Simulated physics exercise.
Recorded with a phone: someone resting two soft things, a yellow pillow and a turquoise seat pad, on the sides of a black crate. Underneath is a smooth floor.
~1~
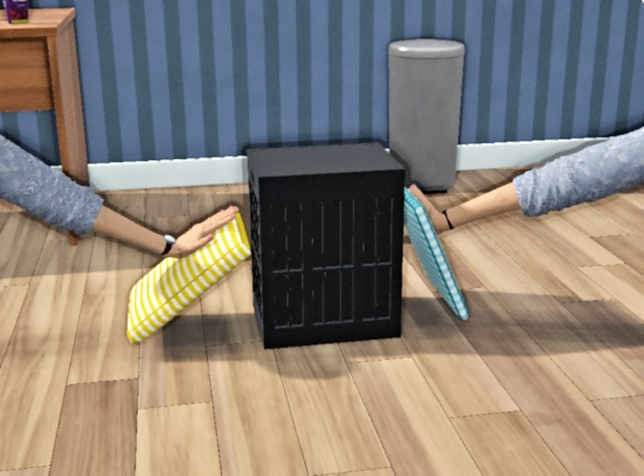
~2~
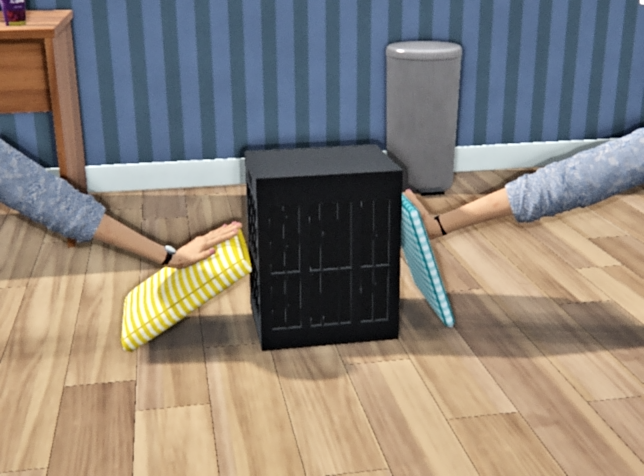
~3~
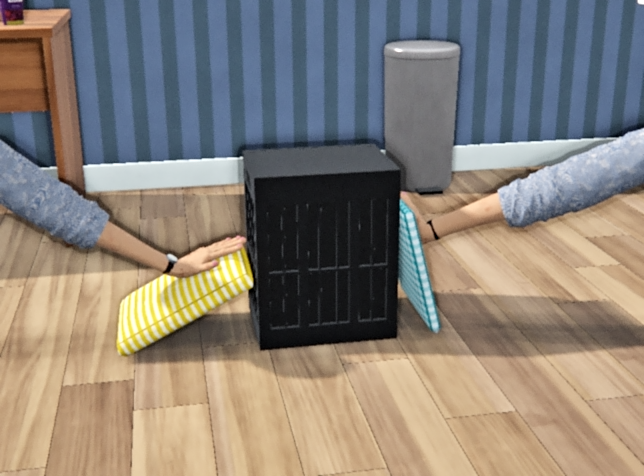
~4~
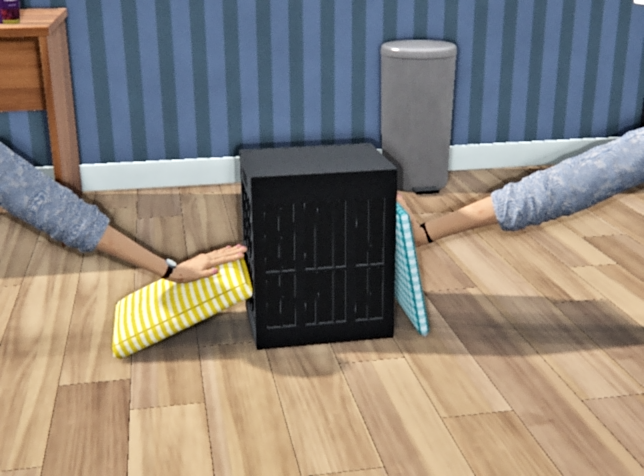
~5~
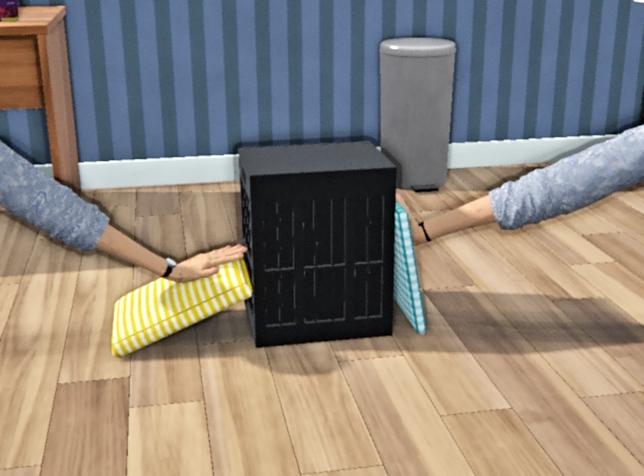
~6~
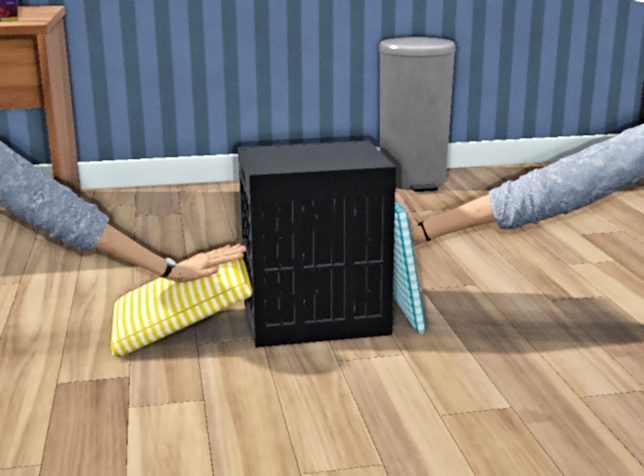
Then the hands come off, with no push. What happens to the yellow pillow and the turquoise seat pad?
My guess is the yellow pillow will come down; my guess is the turquoise seat pad won't come down.
Then, 0.18 s on from there, pillow slipping down near (177, 309); seat pad propped as before near (396, 254).
Then, 0.28 s on from there, pillow flat on the floor near (177, 315); seat pad propped as before near (396, 254).
Then, 0.88 s on from there, pillow flat on the floor near (175, 318); seat pad propped as before near (396, 254).
In the end, pillow flat on the floor near (175, 318); seat pad propped as before near (396, 254). The yellow pillow slides down flat and the turquoise seat pad keeps leaning.
